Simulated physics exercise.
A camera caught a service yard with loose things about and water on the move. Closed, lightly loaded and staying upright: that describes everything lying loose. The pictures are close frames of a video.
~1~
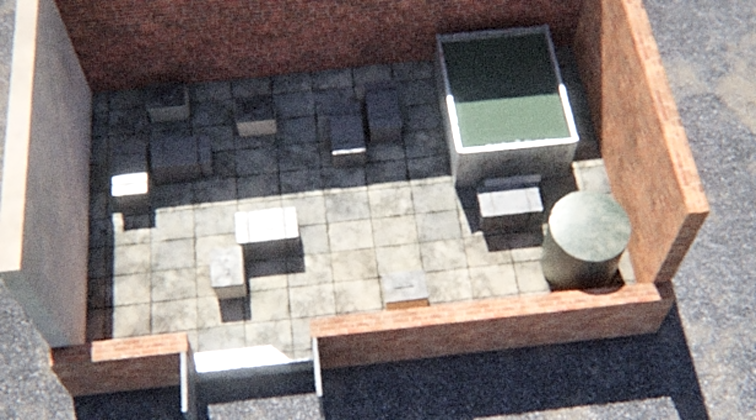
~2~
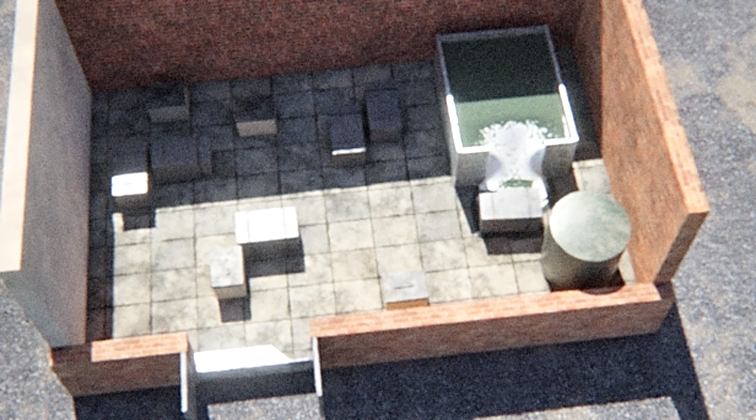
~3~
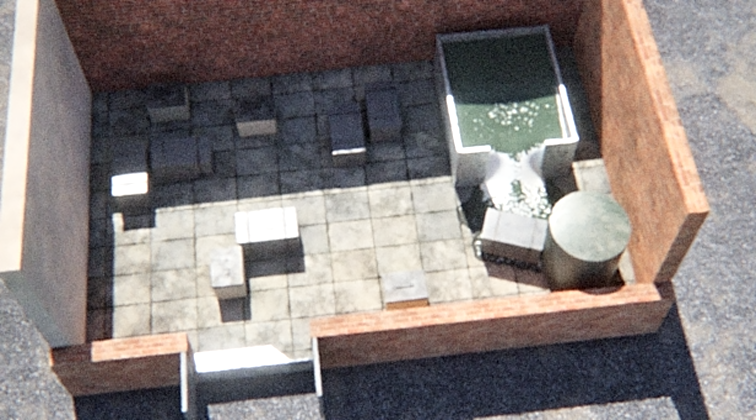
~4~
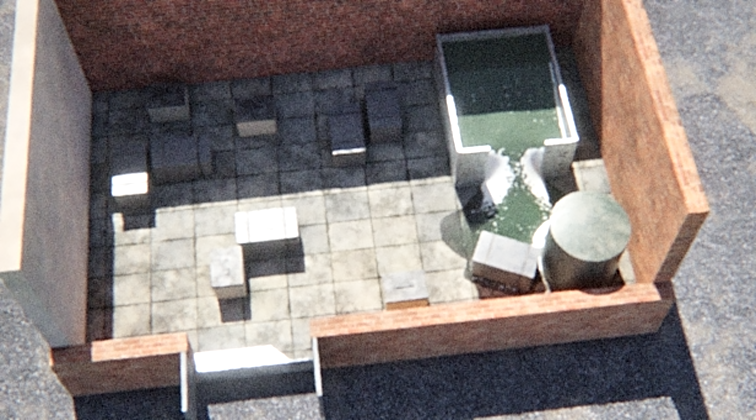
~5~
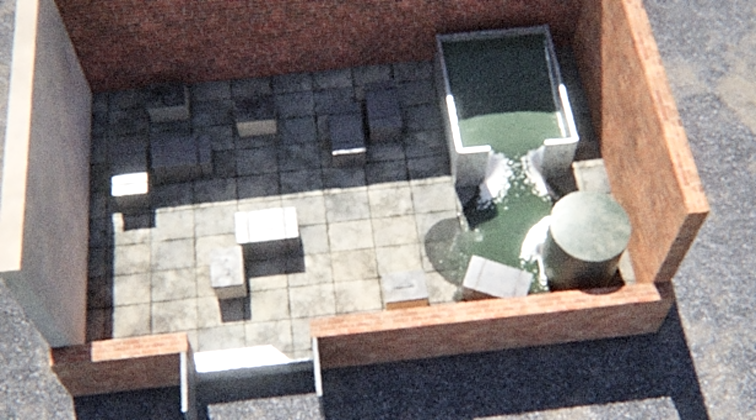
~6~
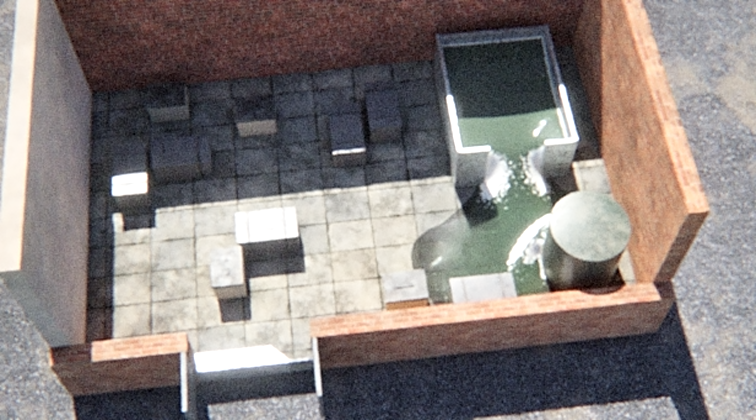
Green water gushes from the walled tank and pushes a pale box toward the front wall.
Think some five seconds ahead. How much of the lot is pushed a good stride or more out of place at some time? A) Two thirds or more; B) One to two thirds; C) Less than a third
One to two thirds.
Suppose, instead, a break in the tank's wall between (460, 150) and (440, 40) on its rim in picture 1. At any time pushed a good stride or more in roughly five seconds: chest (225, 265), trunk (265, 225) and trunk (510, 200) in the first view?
Listed in turn, ends up that far off, ends up that far off, never travels that far.
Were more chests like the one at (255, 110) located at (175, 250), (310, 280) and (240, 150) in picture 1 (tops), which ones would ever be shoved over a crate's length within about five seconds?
Outcome per entry: Knocked aside / knocked aside / stays where it is.
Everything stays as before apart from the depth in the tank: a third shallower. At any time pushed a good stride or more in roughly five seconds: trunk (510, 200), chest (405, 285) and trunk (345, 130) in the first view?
Answers in the order asked: Went past the threshold, went past the threshold, stayed within the threshold.
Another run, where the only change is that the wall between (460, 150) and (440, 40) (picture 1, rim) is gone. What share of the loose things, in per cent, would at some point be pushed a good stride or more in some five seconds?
Roughly 80 %.
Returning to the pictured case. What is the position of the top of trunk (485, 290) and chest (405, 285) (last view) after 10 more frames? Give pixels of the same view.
I'd say about (305, 278) for the first and about (250, 268) for the second.
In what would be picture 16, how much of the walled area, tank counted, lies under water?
Near 45 %.
A moment on, 1 of 10 are well off their spots; 1 afloat.
Next, 2 of 10 are well off their spots; 2 afloat.
Later, 4 of 10 are well off their spots; 3 afloat.
In the end, 5 of 10 are well off their spots, and 5 have been at some point; 4 afloat.
